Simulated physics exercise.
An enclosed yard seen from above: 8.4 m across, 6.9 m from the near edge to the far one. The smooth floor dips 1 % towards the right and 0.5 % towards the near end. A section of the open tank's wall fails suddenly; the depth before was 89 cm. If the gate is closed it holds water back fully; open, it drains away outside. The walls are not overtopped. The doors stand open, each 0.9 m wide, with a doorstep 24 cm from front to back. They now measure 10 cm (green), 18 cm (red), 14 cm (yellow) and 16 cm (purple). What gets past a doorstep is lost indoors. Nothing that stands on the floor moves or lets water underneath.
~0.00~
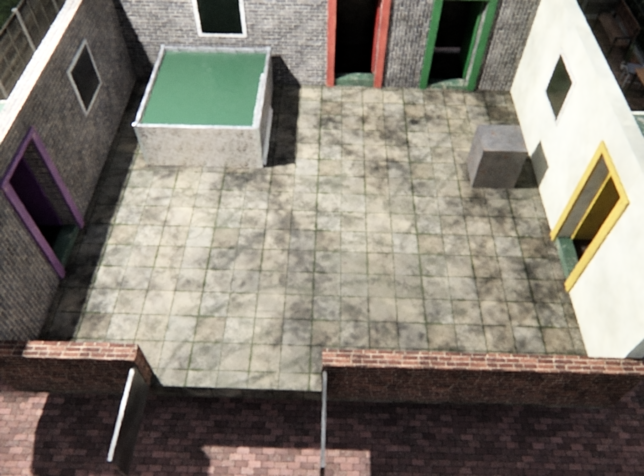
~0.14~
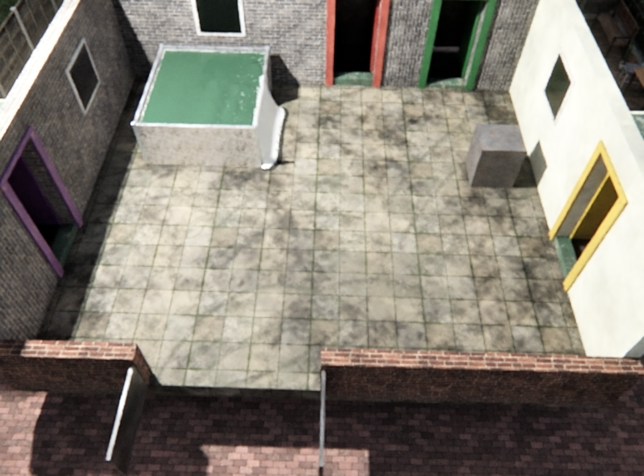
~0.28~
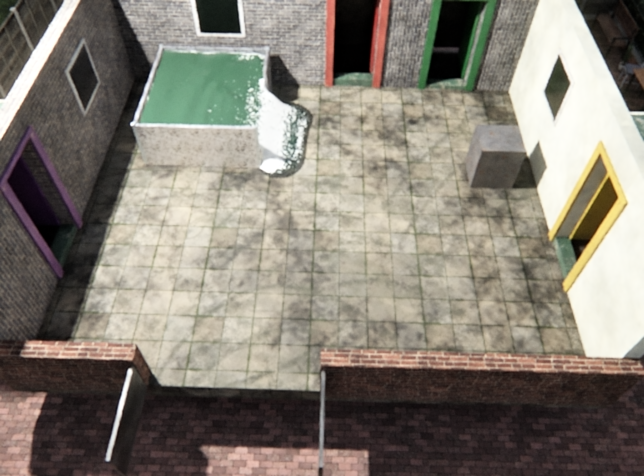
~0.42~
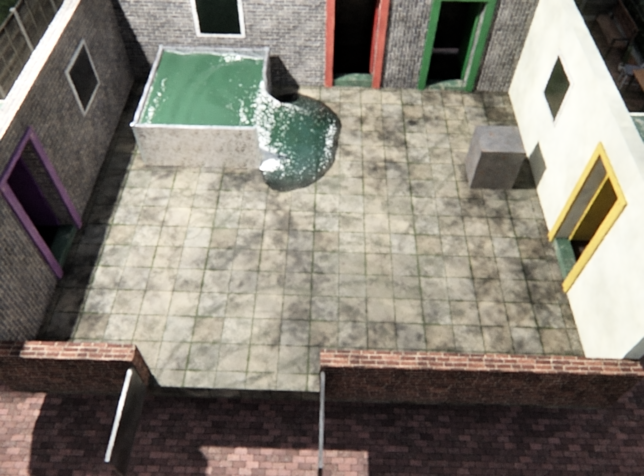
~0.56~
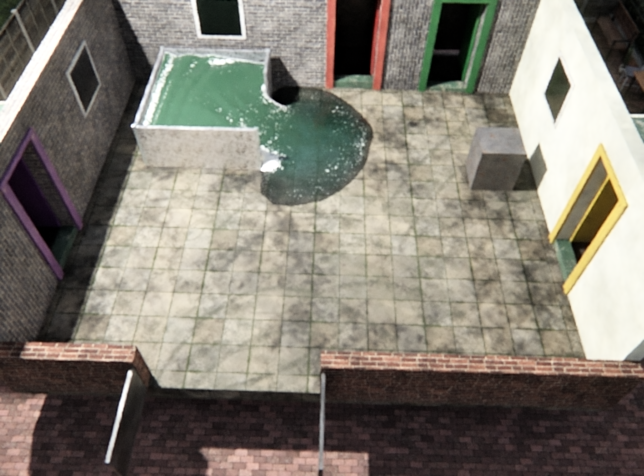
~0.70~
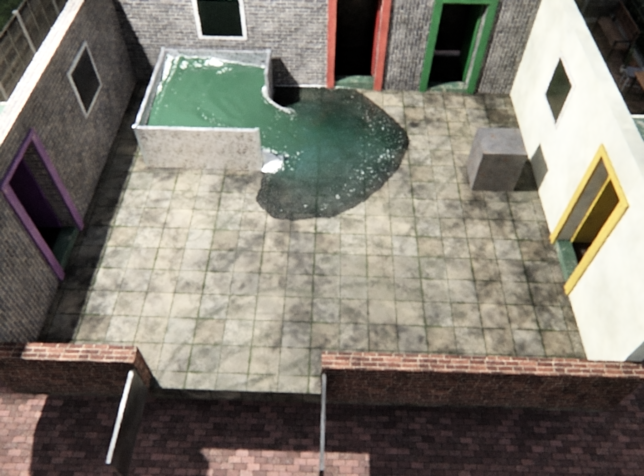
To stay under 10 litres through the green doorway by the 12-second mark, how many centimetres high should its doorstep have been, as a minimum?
Close to 24 cm is just enough.
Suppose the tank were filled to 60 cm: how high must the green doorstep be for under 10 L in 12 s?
About 14.5 cm.
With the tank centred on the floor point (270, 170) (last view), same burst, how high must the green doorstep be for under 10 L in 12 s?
Then roughly 20 cm.
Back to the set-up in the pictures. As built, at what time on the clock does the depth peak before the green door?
Near 3.8 s.
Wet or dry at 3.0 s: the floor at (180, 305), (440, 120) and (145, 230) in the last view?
In turn: Dry, wet, still dry.
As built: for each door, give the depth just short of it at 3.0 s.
Depths in cm: Green 19, red 7, yellow 27, purple 0.
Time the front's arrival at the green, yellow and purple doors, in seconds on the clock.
Arrival: Green 1.2 s, yellow 2.0 s, purple 7.5 s.
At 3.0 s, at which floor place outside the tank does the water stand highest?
Near (589, 387).
After 1.4 s water covers 35 % of the floor, deepest (44 cm) near (274, 148); 9 cm at the green door, 0 litres in over its 10 cm doorstep.
After 3.0 s water covers 60 % of the floor, deepest (58 cm) near (589, 387); 19 cm at the green door, 7 litres in over its 10 cm doorstep.
After 12.0 s water covers 100 % of the floor, deepest (14 cm) near (550, 250); 8 cm at the green door, 149 litres in over its 10 cm doorstep.
At the green door as built, the water arrived by 1.3 s and peaked near 25 cm at 3.8 s.
Run again over the same 12 s with other heights there, 26 litres in over 19.5 cm, 6 litres over 26 cm. The limit of 10 litres is kept from about 24 cm up.
